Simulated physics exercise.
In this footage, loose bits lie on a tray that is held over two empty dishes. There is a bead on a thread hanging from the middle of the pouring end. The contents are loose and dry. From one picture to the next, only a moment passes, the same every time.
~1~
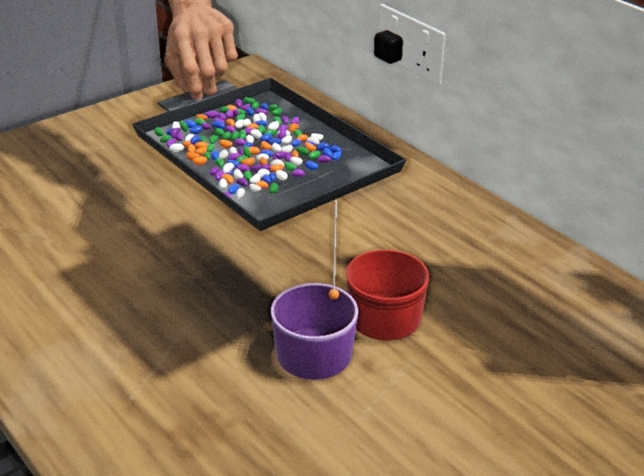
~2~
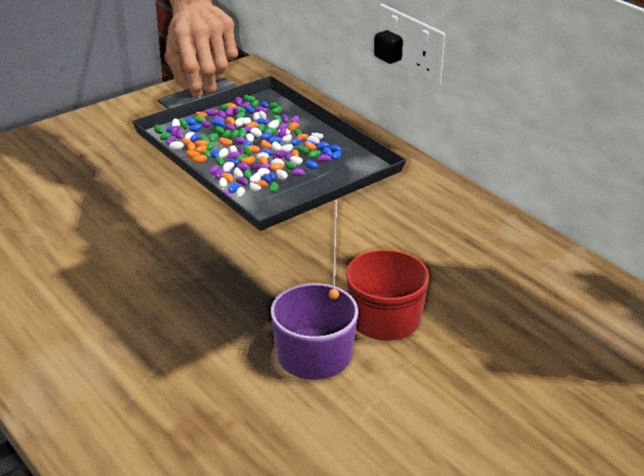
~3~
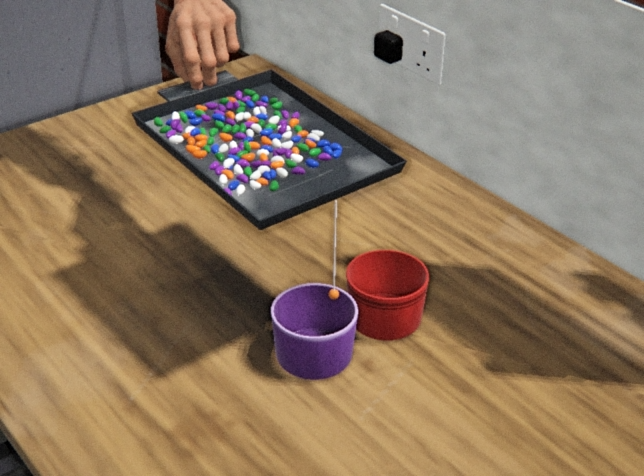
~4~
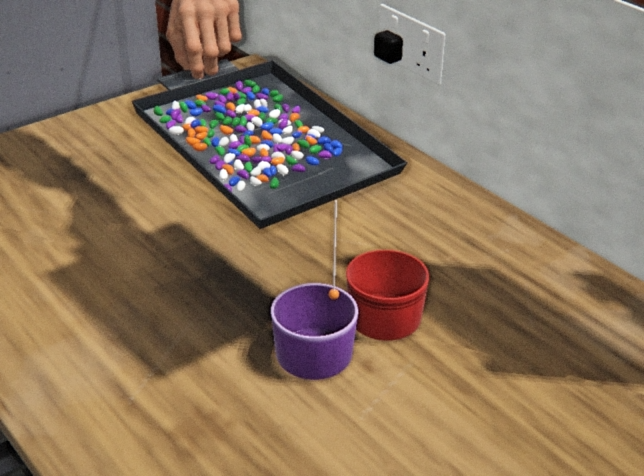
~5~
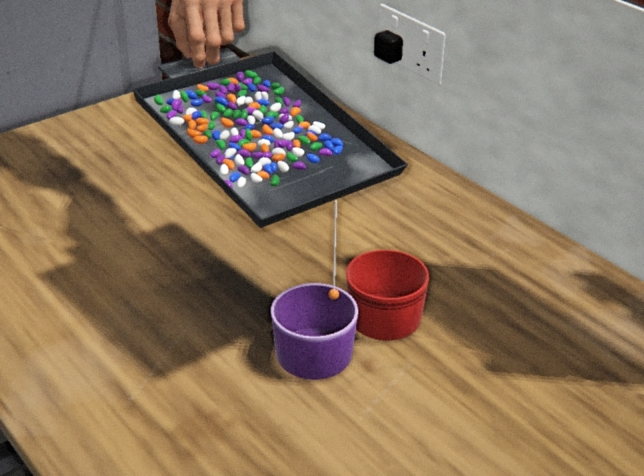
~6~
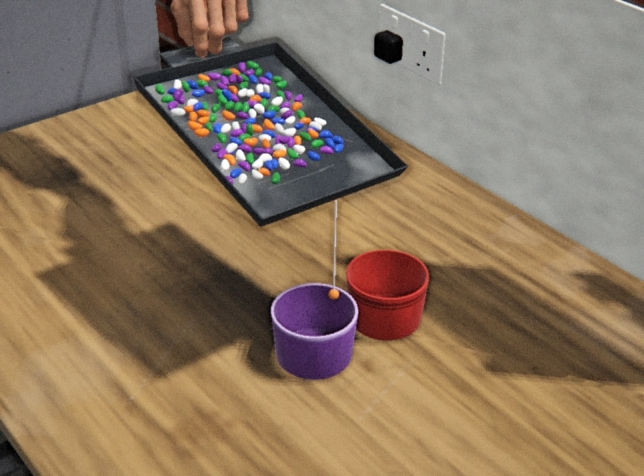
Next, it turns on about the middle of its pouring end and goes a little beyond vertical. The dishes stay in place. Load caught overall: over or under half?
Under.
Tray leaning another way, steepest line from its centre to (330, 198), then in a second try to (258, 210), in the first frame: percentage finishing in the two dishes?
Lab note: Try 1 = 0 %, try 2 = 20 %.
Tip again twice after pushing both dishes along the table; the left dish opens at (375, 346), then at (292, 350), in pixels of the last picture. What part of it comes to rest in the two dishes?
Roughly 50 per cent, and 50 per cent.
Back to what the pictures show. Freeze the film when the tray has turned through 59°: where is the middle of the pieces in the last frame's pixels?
Centre estimate: (344, 159).
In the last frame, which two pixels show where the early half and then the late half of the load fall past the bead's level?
At about (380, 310), then at (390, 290).
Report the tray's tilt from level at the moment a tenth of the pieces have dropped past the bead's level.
Somewhere near 90°.
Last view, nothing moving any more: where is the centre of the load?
Centre at rest: Close to (408, 359).
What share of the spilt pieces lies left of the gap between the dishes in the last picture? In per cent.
Close to 10 per cent.
Shortly afterwards, tray tipped steeply; all but a few on the tray; only a few in the right dish; only a few outside both; only a few in the air.
Next, tray tipped right over; near half on the tray; a little in the right dish; a little outside both; near a quarter in the air.
Some moments later, tray tipped past a quarter turn; only a few in the left dish; near a quarter in the right dish; the bulk outside both.
In the end, tray tipped past a quarter turn; only a few in the left dish; near a quarter in the right dish; the bulk outside both.
